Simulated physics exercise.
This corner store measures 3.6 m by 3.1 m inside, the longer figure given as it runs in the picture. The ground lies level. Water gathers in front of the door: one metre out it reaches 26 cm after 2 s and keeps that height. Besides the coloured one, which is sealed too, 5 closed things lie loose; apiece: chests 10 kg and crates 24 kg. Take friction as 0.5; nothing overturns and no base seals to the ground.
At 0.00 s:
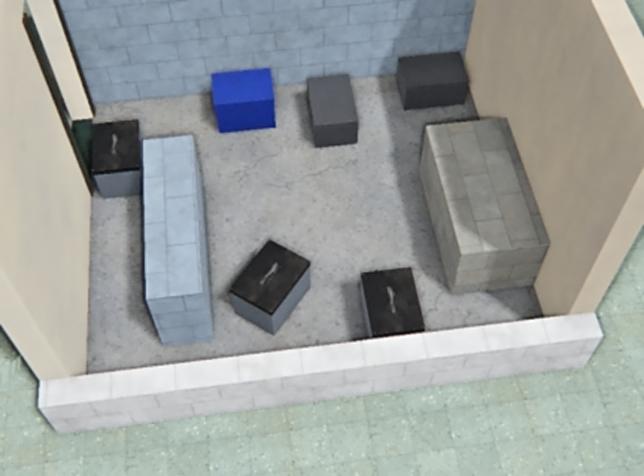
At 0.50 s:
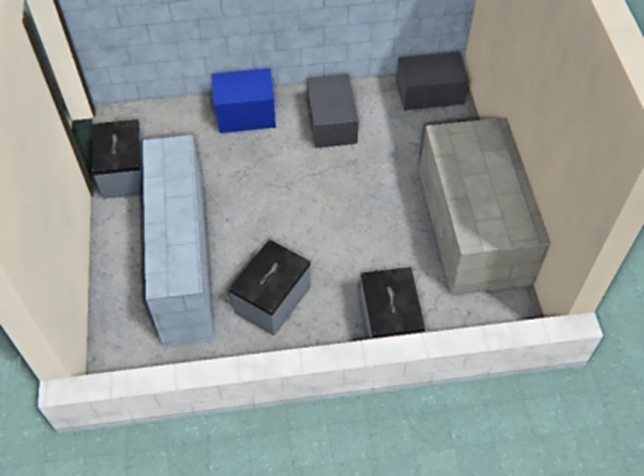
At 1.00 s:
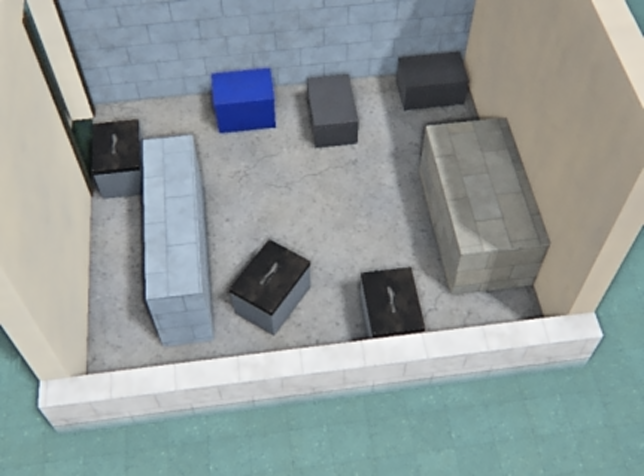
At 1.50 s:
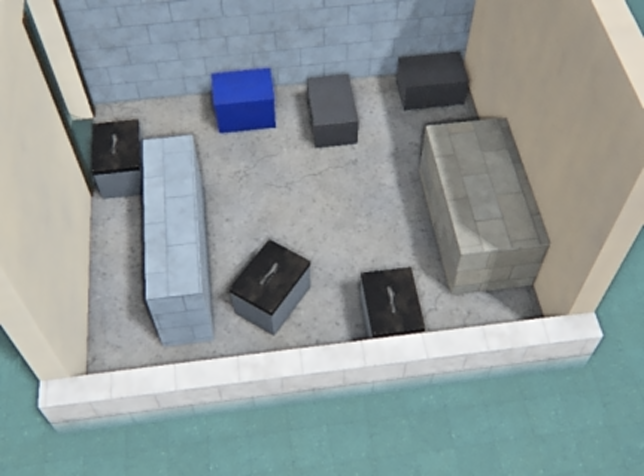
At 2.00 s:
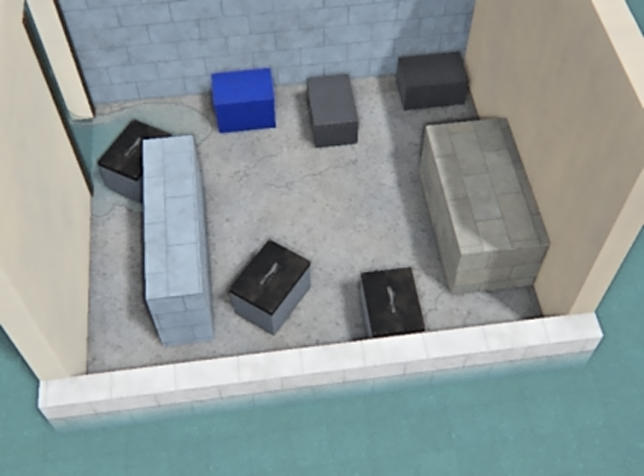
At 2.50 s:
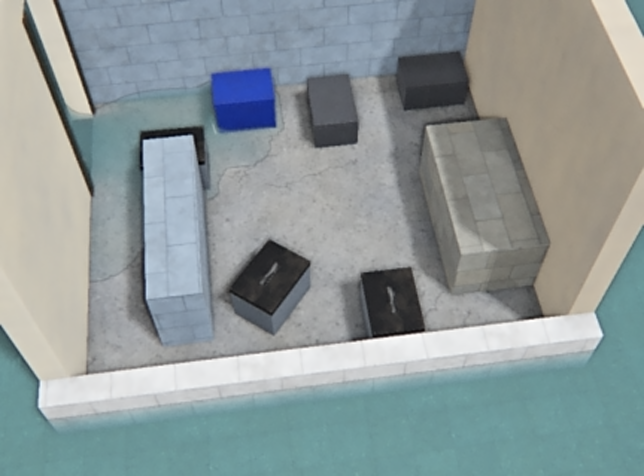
Walled room standing as greenish water gathers outside, then spreading in at the left doorway, a dark-topped box turning and shifting right.
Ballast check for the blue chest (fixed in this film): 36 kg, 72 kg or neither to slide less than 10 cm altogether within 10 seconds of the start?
For it, only the larger load is enough.
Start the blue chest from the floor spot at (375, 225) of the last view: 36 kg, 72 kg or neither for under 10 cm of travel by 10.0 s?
It takes the larger.
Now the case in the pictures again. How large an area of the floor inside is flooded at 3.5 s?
Roughly 5.0 m2.
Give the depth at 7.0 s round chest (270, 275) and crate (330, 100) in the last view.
Roughly 7 and 10 cm.
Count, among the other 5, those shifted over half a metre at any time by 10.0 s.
That makes 3.
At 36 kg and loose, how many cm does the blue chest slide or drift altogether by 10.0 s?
About 100 cm.
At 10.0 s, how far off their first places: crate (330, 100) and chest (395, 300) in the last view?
In turn: 20 cm, 150 cm.
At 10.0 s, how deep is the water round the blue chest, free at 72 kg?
About 13 cm.
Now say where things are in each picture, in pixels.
In the first frame, the blue chest at (243, 86), on the bottom; 0.0 m2 under water; 0 of 6 have shifted.
In the second frame, the blue chest at (243, 86) rests on the ground; 0.0 m2 under water; 0 of 6 have shifted.
In the third frame, the blue chest at (243, 86), on the bottom; 0.0 m2 under water; 0 of 6 have shifted.
In the fourth frame, the blue chest at (243, 86) rests on the ground; 0.1 m2 under water; 0 of 6 have shifted.
In the fifth frame, the blue chest at (243, 86) rests on the ground; 0.8 m2 under water; 1 of 6 have shifted.
In the sixth frame, the blue chest at (243, 86), on the bottom; 2.0 m2 under water; 1 of 6 have shifted.
After 3.5 s the blue chest would be 36 cm from its start with 36 kg and 0 cm from its start with 72 kg; 11 cm of water round it then.
After 4.5 s the blue chest would be 53 cm from its start with 36 kg and 0 cm from its start with 72 kg; 10 cm of water round it then.
After 7.0 s the blue chest would be 62 cm from its start with 36 kg and 0 cm from its start with 72 kg; 11 cm of water round it then.
After 10.0 s the blue chest would be 93 cm from its start with 36 kg and 0 cm from its start with 72 kg; 13 cm of water round it then.
